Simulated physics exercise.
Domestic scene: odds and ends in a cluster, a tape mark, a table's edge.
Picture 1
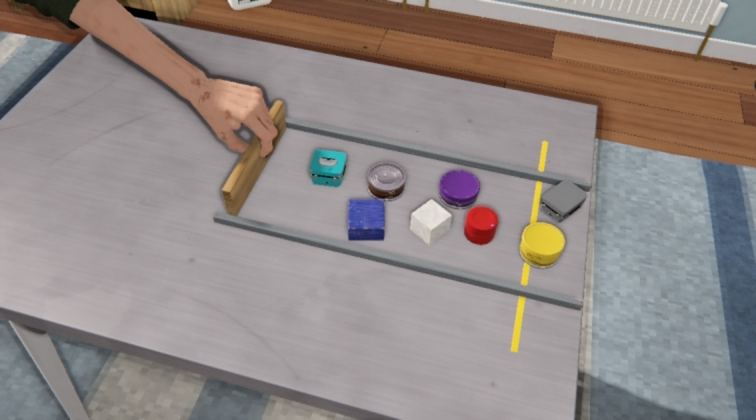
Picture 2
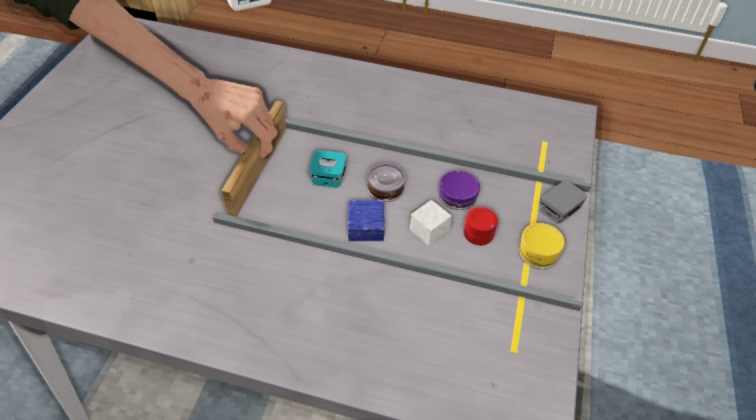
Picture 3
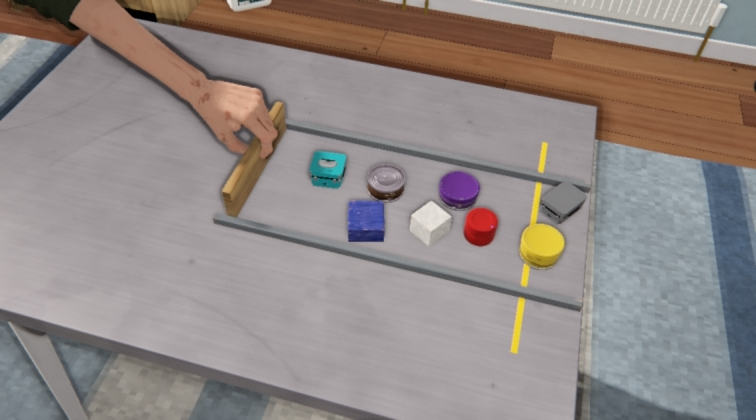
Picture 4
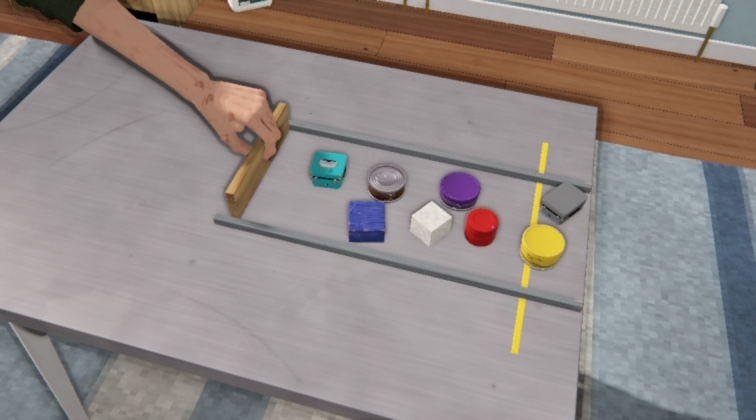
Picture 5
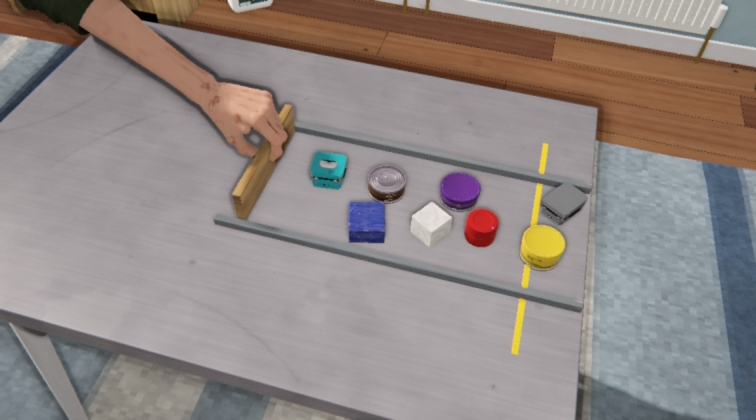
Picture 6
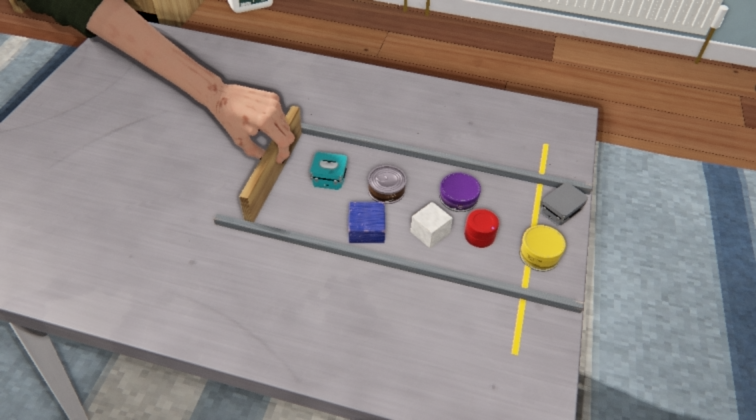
On a grey tabletop indoors, a hand grips a wooden board standing between two thin rails, with eight small coloured objects spread to its right, some by a yellow tape line. The board barely moves at first, then the hand slides it slightly right, leaving a gap before the teal object.
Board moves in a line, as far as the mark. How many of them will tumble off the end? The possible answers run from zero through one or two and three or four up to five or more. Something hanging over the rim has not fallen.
Final tally: Three or four.
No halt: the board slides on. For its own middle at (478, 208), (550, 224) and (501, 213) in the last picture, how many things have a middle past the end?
The numbers are 1, 6 and 2.
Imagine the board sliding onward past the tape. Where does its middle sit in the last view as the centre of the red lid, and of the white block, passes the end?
The middle would be close to (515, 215) and then close to (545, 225).
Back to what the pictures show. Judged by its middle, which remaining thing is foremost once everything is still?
Answer: The brown tin.
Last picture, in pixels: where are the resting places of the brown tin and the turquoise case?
The brown tin ends up near (589, 224), and the turquoise case near (552, 223).
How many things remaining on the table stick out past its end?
So the number is 2.
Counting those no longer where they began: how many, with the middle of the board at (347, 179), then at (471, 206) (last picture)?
Note: First position 2; second position 8.
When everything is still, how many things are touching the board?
2 touch it.
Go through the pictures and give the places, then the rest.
Grey case (563, 203); yellow tin (541, 246); red lid (481, 226); board (257, 157); tape (532, 232), in the first picture.
Yellow tin (541, 246); board (257, 157), in the second picture.
Red lid (481, 227); blue block (366, 221), in the third picture.
Grey case (563, 205); brown tin (387, 184), in the fourth picture.
Yellow tin (542, 248); white block (431, 225), in the fifth picture.
Grey case (563, 206); yellow tin (542, 249); red lid (481, 229); board (273, 162); tape (533, 234), in the sixth picture.
A little later, none off yet; grey case at rest near (563, 206); yellow tin at rest near (542, 249); red lid at rest near (481, 229).
Next, none off yet; grey case moving near (573, 207); yellow tin moving near (550, 252); red lid shifted about its own width near (521, 230).
When it is over, the number that fall off is three or four; down, purple pot, red lid, yellow tin and grey case.
